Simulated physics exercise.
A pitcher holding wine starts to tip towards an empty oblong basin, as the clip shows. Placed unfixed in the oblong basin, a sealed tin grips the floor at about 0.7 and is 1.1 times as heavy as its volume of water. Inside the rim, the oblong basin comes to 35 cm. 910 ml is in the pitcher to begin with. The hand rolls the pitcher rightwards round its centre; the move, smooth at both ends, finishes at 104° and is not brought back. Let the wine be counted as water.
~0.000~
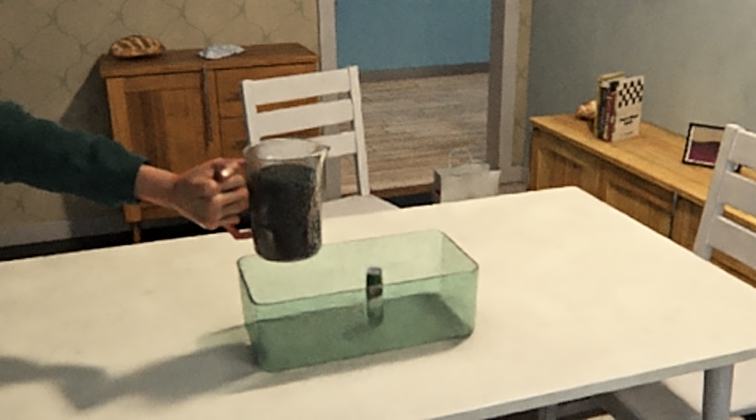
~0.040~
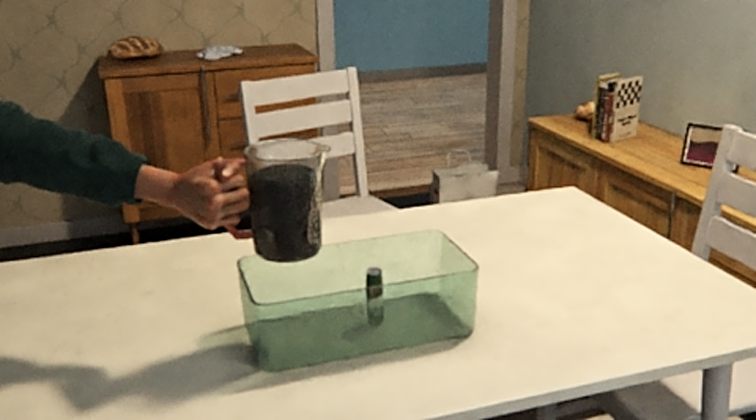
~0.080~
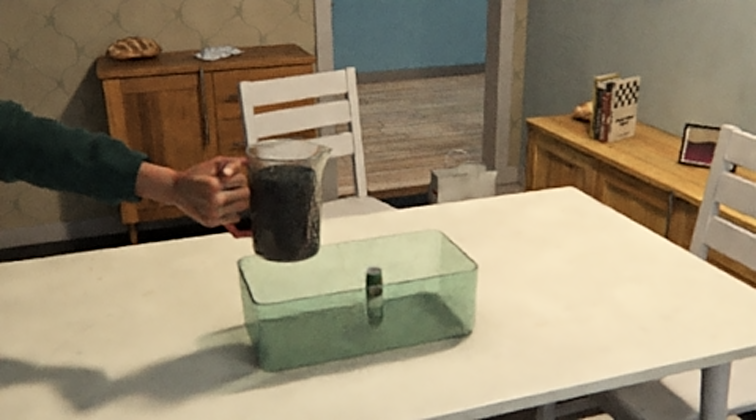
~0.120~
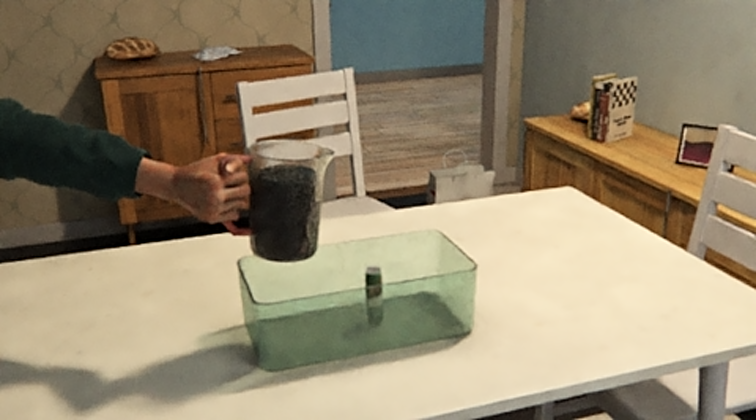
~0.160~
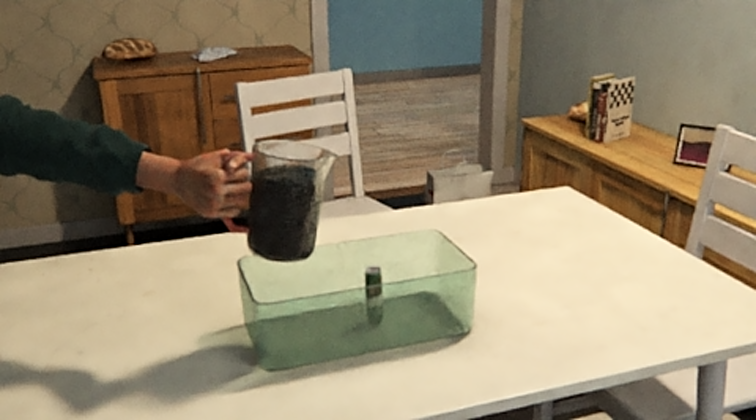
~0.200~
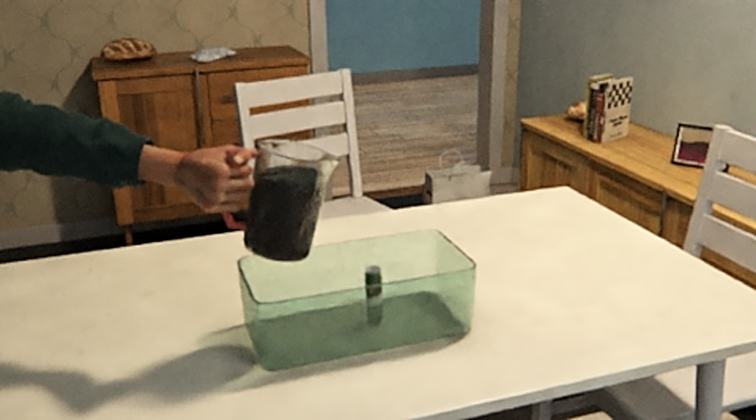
A hand in a dark green sleeve reaches in from the left, holding a clear pitcher of dark liquid above a white table in a dining room, seen from slightly above. Below it sits a green, see-through oblong basin with a small dark tin, with white chairs and wooden cabinets behind. The hand slowly tilts the pitcher rightwards, while the view drifts very slightly.
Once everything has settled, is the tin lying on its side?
Yes, overturned.
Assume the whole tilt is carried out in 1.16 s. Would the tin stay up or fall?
Then the tin tumbles.
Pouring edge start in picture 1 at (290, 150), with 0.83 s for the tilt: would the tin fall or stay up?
Result: Tin upright.
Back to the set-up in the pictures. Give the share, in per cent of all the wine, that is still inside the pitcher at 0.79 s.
Some 40 per cent.
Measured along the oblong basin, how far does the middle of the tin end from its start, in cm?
The middle of the tin ends some 7.5 cm along the basin.
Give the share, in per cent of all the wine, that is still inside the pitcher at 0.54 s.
Roughly 88 percent.
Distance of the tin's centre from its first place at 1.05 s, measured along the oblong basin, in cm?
About 5 cm.
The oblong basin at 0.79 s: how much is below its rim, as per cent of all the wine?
Around 44 parts in a hundred.
Then, 0.54 s in, the tilt is 76° and 88 per cent is still to pour; the tin stands where it began.
Then, 0.79 s in, the tilt is 103° and 39 per cent is still to pour; the tin stands where it began.
Then, 1.05 s in, the tilt is 104° and 7 per cent is still to pour; the tin leans 58°.
Then, 1.33 s in, the tilt is 104° and 0 per cent is still to pour; the tin lies on its side.
Finally, the tin lies on its side.
